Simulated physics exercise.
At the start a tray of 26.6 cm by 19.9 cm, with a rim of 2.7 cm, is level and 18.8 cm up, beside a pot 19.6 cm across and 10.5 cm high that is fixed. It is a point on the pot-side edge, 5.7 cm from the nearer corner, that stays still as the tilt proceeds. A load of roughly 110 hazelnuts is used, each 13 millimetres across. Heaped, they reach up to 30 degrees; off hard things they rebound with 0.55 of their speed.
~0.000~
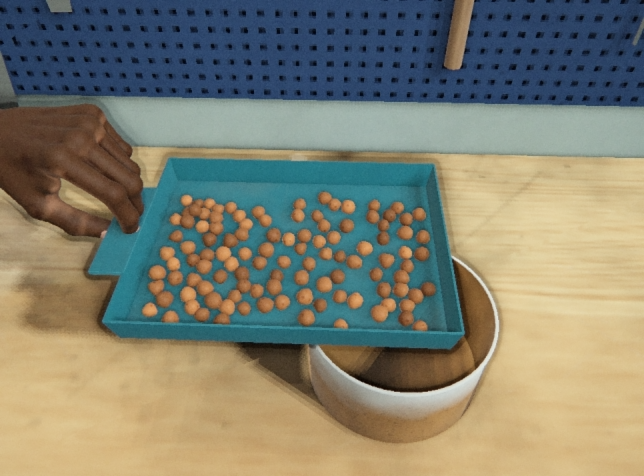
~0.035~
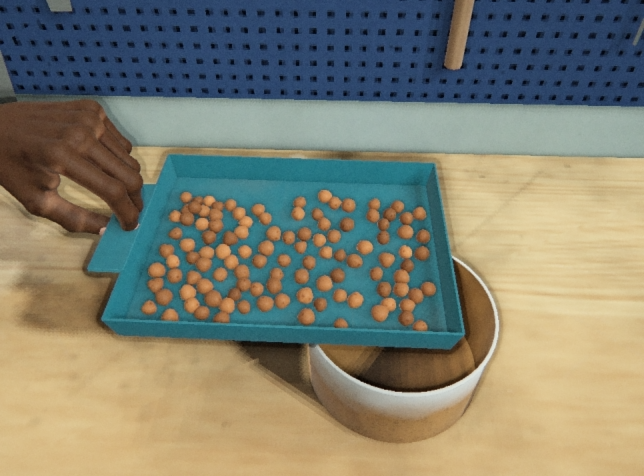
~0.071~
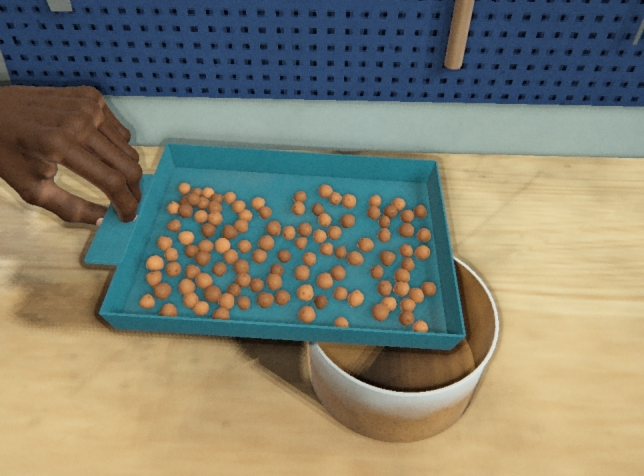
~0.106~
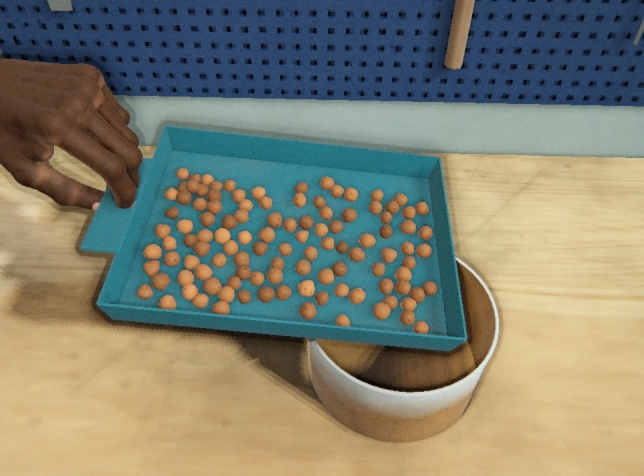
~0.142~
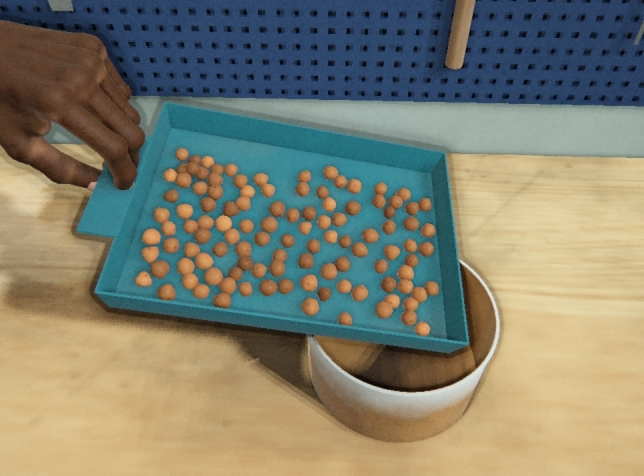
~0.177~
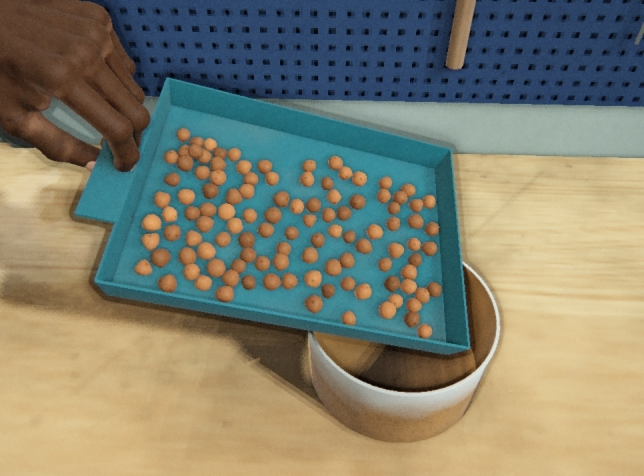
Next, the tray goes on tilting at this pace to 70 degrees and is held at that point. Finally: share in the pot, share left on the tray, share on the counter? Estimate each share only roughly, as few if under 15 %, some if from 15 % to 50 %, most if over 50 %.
Roughly: Pot few, tray some, counter most.
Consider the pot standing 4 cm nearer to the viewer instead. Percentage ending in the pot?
In that case about 10 percent would end up there.
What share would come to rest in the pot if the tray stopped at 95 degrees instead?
0 per cent.
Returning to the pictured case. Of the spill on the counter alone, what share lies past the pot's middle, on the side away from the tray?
That comes to roughly 100 percent.
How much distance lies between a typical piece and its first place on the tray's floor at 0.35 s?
3 cm.
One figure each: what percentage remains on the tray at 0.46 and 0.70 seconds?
In order, 100 and 55.
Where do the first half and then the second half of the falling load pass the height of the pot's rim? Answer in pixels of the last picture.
Around (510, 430), then (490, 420).
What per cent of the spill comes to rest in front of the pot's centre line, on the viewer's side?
90 %.
After 0.35 s, tilt 47 degrees; the tray holds 100 %, the pot 0 %.
After 0.46 s, tilt 64 degrees; the tray holds 100 %, the pot 0 %.
After 0.70 s, tilt 70 degrees; the tray holds 55 %, the pot 0 %.
In the end, at 2.0 s, pot 0 %, tray 40 %, counter 60 %.
